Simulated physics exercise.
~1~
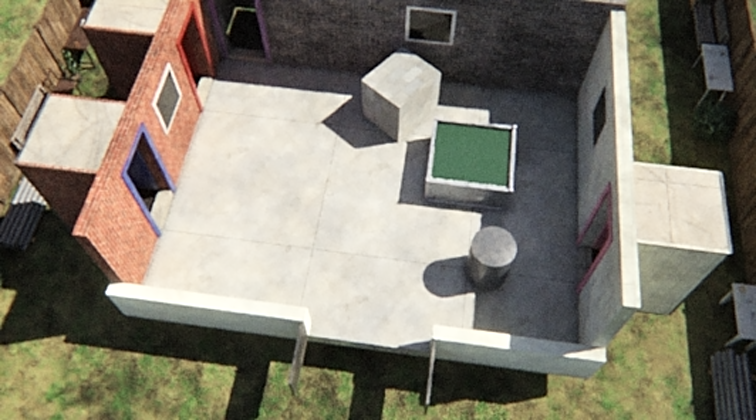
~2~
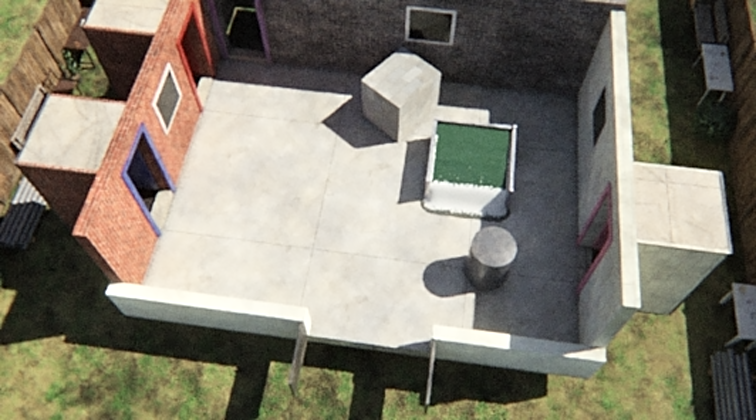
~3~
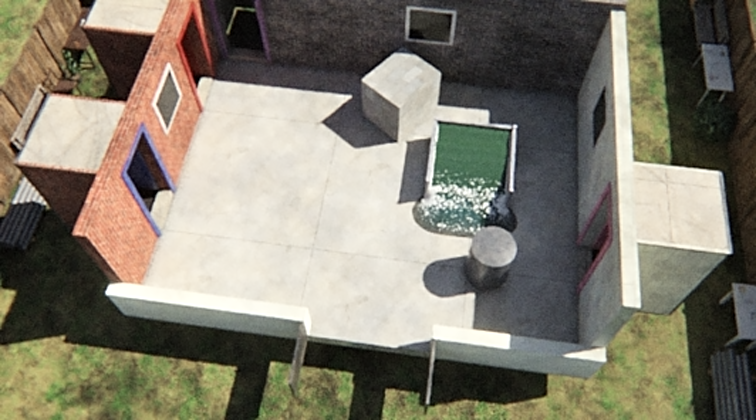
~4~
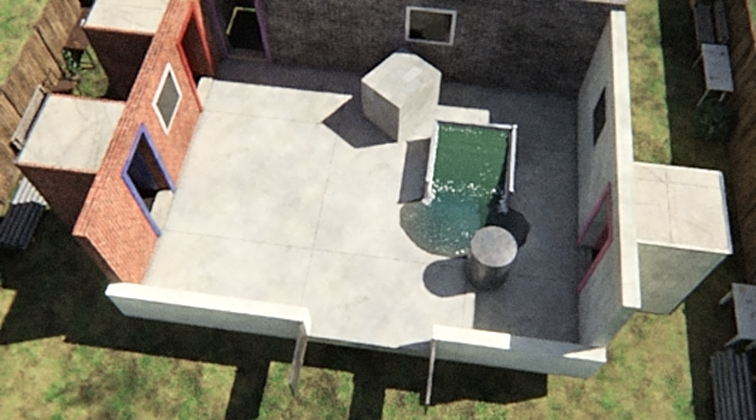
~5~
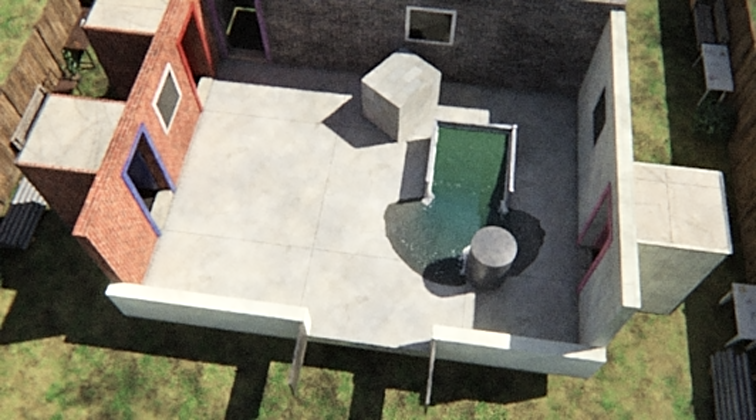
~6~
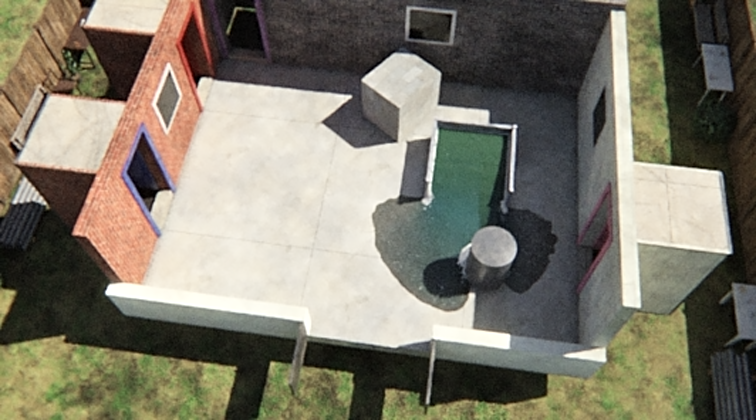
At the start, a square tank of green water sits whole and still on the pale floor of a walled yard, between a block and a grey cylinder. Its near side gives way and foaming water pours out, then spreads around the cylinder in a widening dark patch as the foam fades.
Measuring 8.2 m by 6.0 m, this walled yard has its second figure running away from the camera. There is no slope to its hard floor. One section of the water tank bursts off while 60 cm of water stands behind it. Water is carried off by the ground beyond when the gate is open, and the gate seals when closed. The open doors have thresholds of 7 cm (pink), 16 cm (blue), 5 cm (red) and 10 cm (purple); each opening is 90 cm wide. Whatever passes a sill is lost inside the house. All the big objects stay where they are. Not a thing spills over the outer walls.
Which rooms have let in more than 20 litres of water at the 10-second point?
The room behind the pink door is above 20 litres; the room behind the blue door is at or below 20 litres; the room behind the red door is at or below 20 litres; the room behind the purple door is at or below 20 litres.
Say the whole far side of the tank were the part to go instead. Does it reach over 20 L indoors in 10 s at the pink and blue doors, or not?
Well, against that limit, at pink it's within bounds, and at blue it's within bounds.
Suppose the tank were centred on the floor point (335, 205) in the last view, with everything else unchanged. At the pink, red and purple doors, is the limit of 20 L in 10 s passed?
Lab note: Vs limit, pink door limit held; red door limit held; purple door limit held.
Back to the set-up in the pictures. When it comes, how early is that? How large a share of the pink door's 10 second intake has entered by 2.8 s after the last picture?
About 85 per cent.
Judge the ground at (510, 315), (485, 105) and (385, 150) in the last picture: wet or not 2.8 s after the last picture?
In that order: Wet, still dry, dry.
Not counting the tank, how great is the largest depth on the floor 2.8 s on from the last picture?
It gets to some 12 cm.
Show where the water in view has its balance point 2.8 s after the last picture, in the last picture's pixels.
Around (457, 258).
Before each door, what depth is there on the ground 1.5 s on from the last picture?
In centimetres - pink: 13, blue: 0, red: 0, purple: 0.
Then, 0.7 s after the last picture water covers 20 % of the floor and is deepest (34 cm) near (483, 247); pink door 6 cm at the sill, 0 L in, blue door not reached, red door not reached, purple door not reached.
Then, 1.5 s after the last picture water covers 25 % of the floor and is deepest (24 cm) near (577, 359); pink door 13 cm at the sill, 30 L in, blue door not reached, red door not reached, purple door not reached.
Then, 2.8 s after the last picture water covers 35 % of the floor and is deepest (12 cm) near (496, 348); pink door 10 cm at the sill, 66 L in, blue door not reached, red door not reached, purple door not reached.
Then, 5.3 s after the last picture water covers 40 % of the floor and is deepest (6 cm) near (138, 299); pink door 4 cm at the sill, 76 L in, blue door 3 cm at the sill, 0 L in, red door not reached, purple door not reached.
Then, 9.3 s after the last picture water covers 60 % of the floor and is deepest (4 cm) near (157, 301); pink door 3 cm at the sill, 76 L in, blue door 2 cm at the sill, 0 L in, red door not reached, purple door not reached.
